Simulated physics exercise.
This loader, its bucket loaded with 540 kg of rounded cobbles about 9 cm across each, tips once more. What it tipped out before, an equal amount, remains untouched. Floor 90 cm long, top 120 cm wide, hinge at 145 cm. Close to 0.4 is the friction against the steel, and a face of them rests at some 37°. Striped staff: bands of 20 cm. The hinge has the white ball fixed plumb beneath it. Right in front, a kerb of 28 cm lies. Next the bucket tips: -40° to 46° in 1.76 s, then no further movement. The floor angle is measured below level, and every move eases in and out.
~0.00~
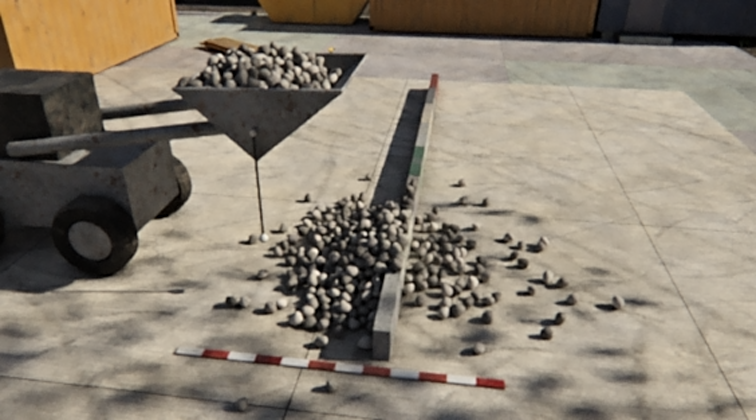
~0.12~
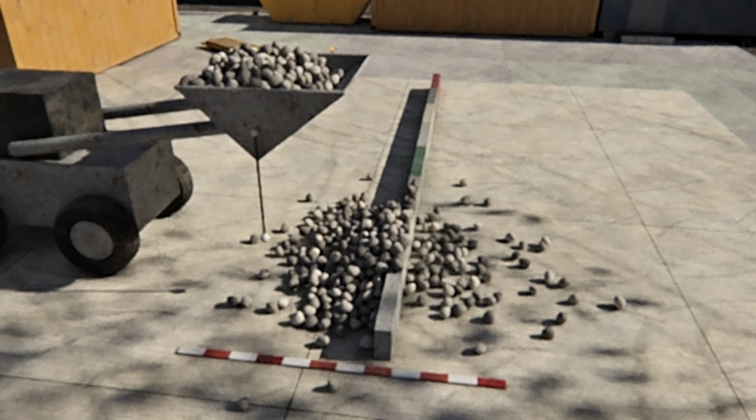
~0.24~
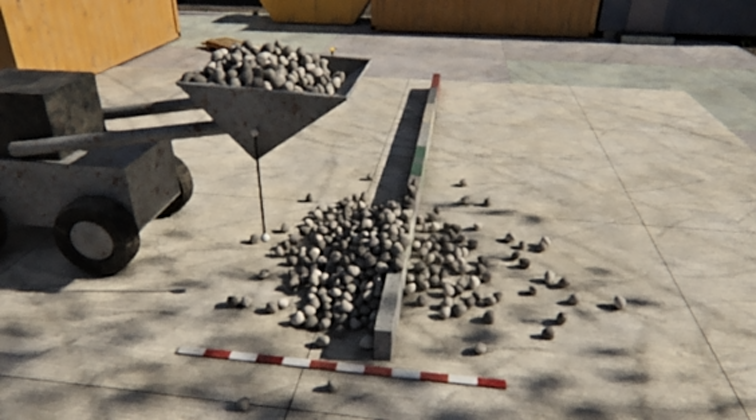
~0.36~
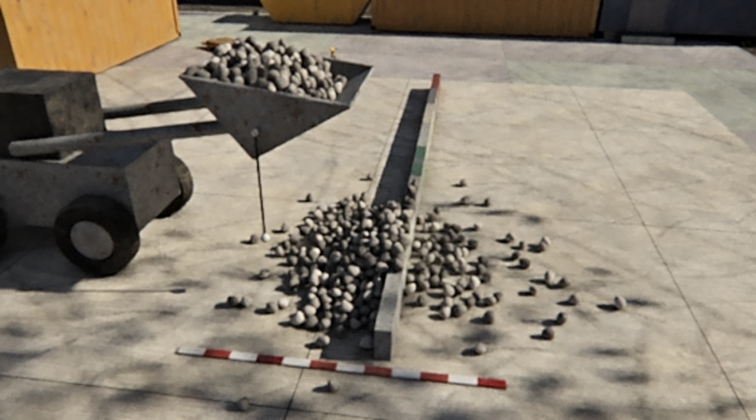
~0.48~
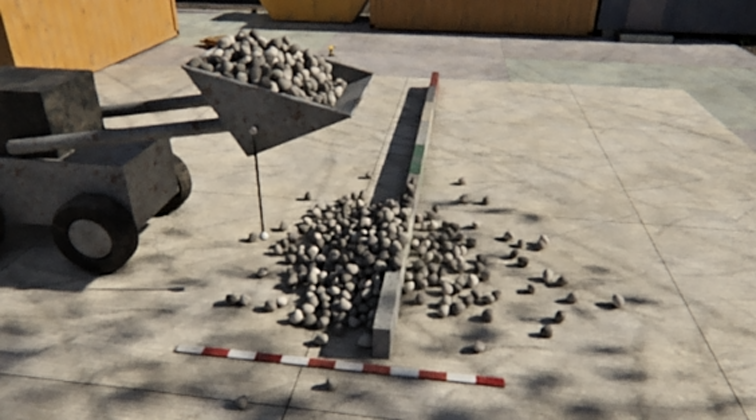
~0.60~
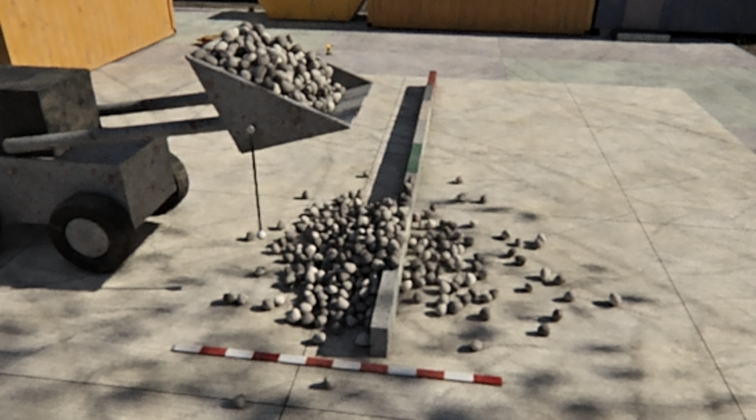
A dark grey wheeled loader stands at the left on a sunlit, pale paved yard, seen from above at a nearly still view, with orange-yellow containers behind. Its raised bucket holds rounded grey stones, while more lie heaped and scattered around a low kerb at centre, near red-and-white striped strips. The bucket gradually tilts, its right lip lowering and its stones shifting slightly, while the pile below stays put.
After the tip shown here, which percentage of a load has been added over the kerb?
Roughly 22 out of 100.
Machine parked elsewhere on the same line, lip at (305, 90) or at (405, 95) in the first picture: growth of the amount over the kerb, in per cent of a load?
Around 0 percent, then around 95 percent.
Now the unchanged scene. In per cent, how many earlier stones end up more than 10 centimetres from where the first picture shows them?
Some 25 percent, give or take.
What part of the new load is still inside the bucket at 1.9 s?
Roughly 15 per cent remains inside.
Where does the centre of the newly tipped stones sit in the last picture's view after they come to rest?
In the last view, about pixel (363, 235).
After 1.3 s the floor is at 33°; in per cent of one load, 89 in the bucket, 96 on this side of the kerb, 16 over the kerb; the foremost stones are at (559, 282).
After 1.9 s the floor is at 46°; in per cent of one load, 13 in the bucket, 162 on this side of the kerb, 26 over the kerb; the foremost stones are at (559, 282).
After 2.2 s the floor is at 46°; in per cent of one load, 0 in the bucket, 166 on this side of the kerb, 35 over the kerb; the foremost stones are at (558, 275).
After 5.0 s the floor is at 46°; in per cent of one load, 0 in the bucket, 163 on this side of the kerb, 38 over the kerb; the foremost stones are at (559, 264). Net gain over the kerb, 22.
